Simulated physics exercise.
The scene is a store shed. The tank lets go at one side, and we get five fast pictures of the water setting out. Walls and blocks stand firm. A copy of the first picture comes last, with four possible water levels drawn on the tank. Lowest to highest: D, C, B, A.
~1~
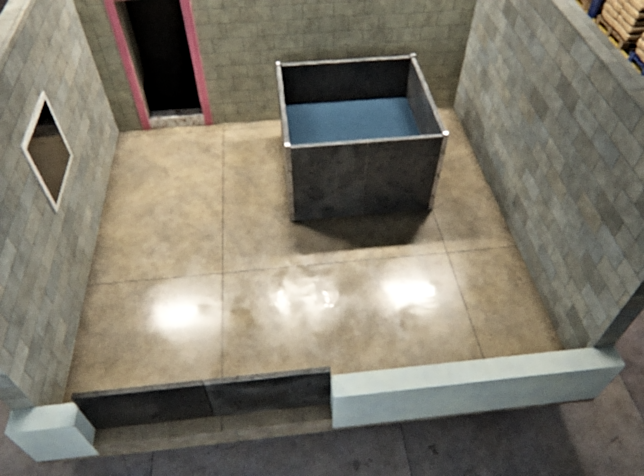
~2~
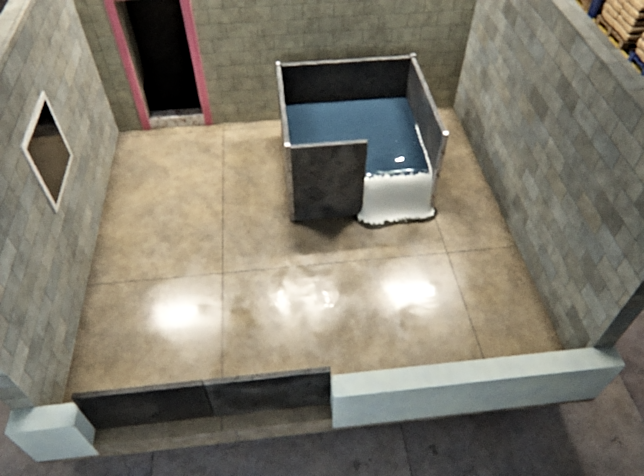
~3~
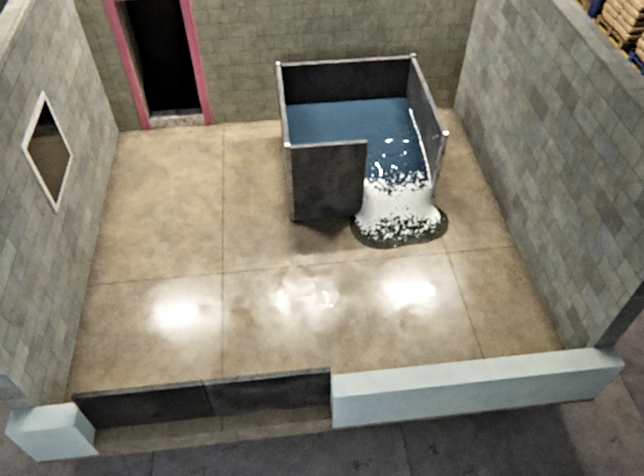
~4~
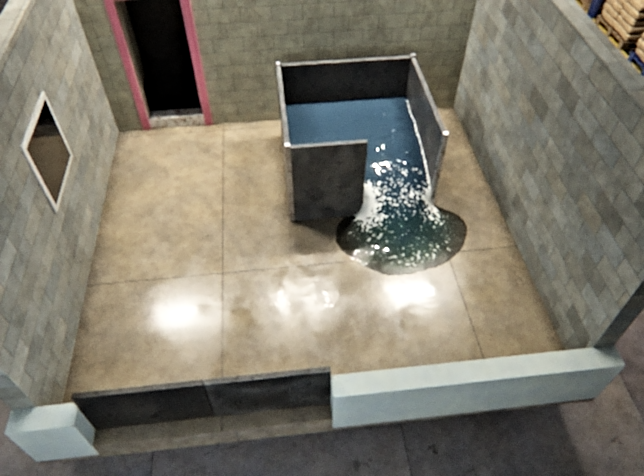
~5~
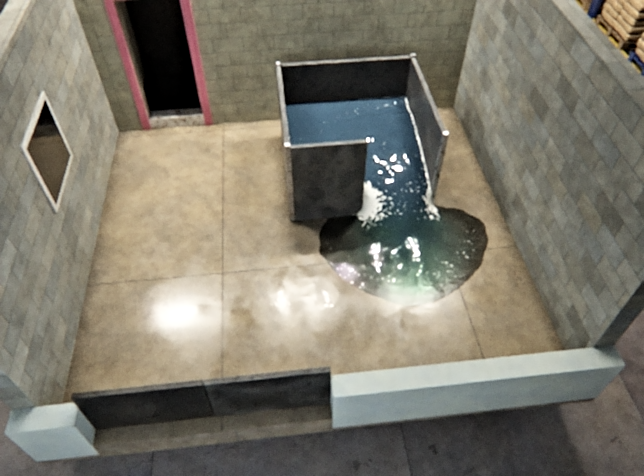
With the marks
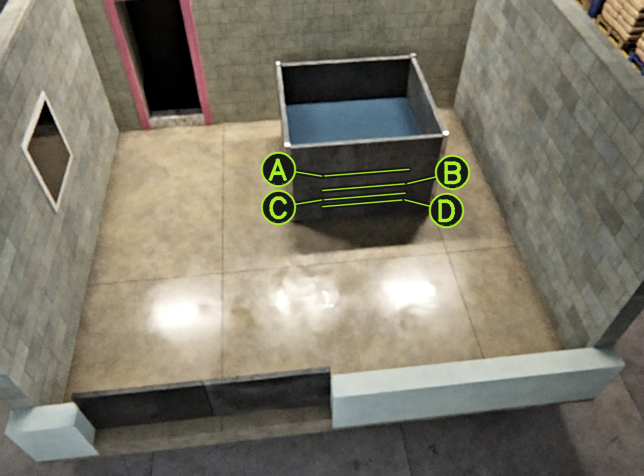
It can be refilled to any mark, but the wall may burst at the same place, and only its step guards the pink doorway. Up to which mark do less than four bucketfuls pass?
A.
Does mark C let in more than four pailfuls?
No, that is safe.
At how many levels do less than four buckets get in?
All four.
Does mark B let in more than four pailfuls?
No, that is safe.
On the marked copy, A at (365, 172); B at (364, 187); C at (364, 196); D at (363, 203); from the bottom up D, C, B, A.
With A, a splash gets over, under a bucket.
With B, nothing gets over.
With C, nothing gets over.
With D, nothing gets over.
